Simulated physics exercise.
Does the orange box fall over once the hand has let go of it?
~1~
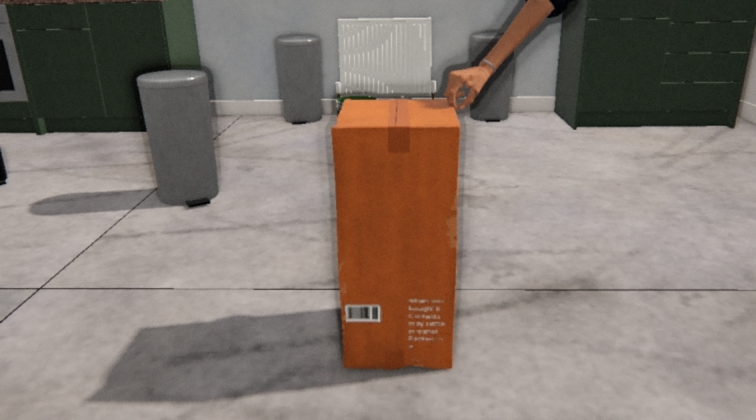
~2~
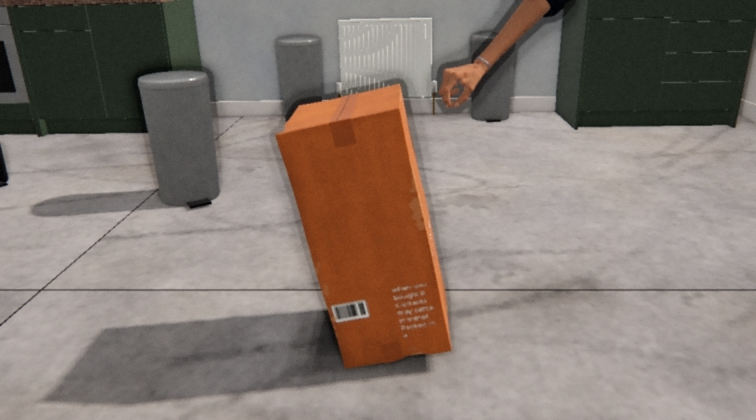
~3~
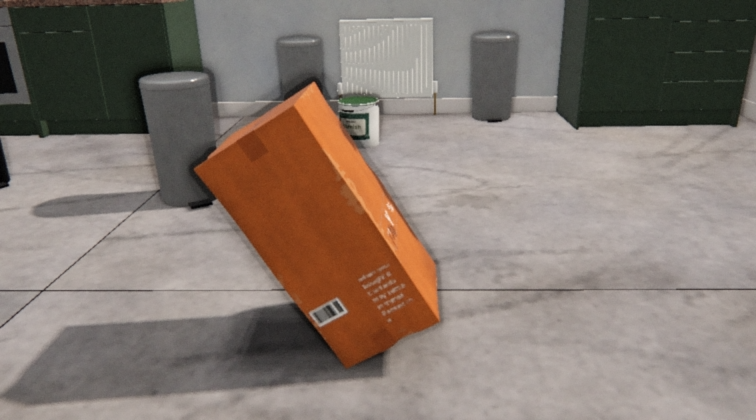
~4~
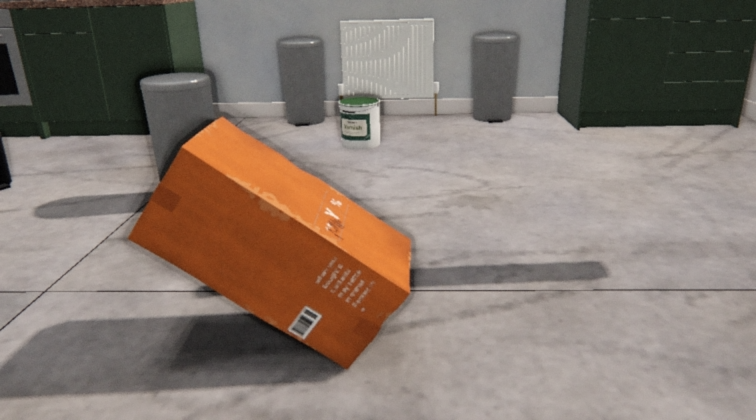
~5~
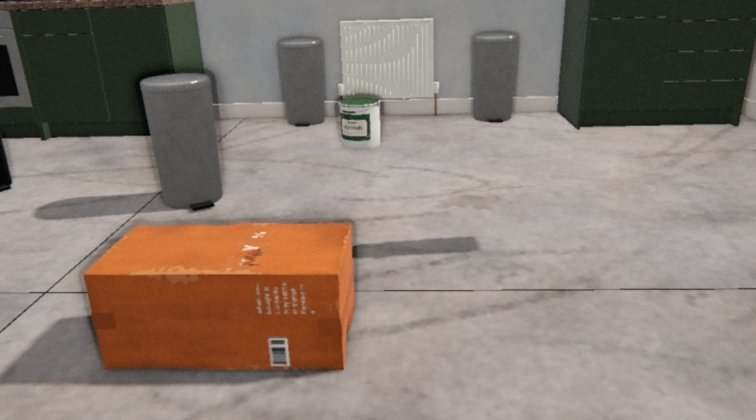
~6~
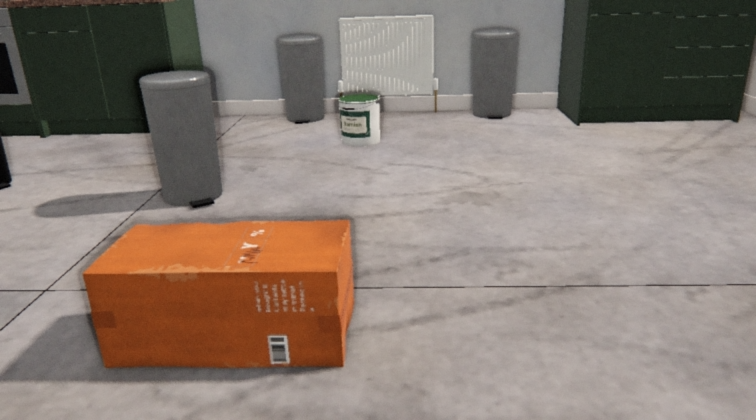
Yes, it keeps leaning further to the left and goes down on its side, where it stays lying on the floor.
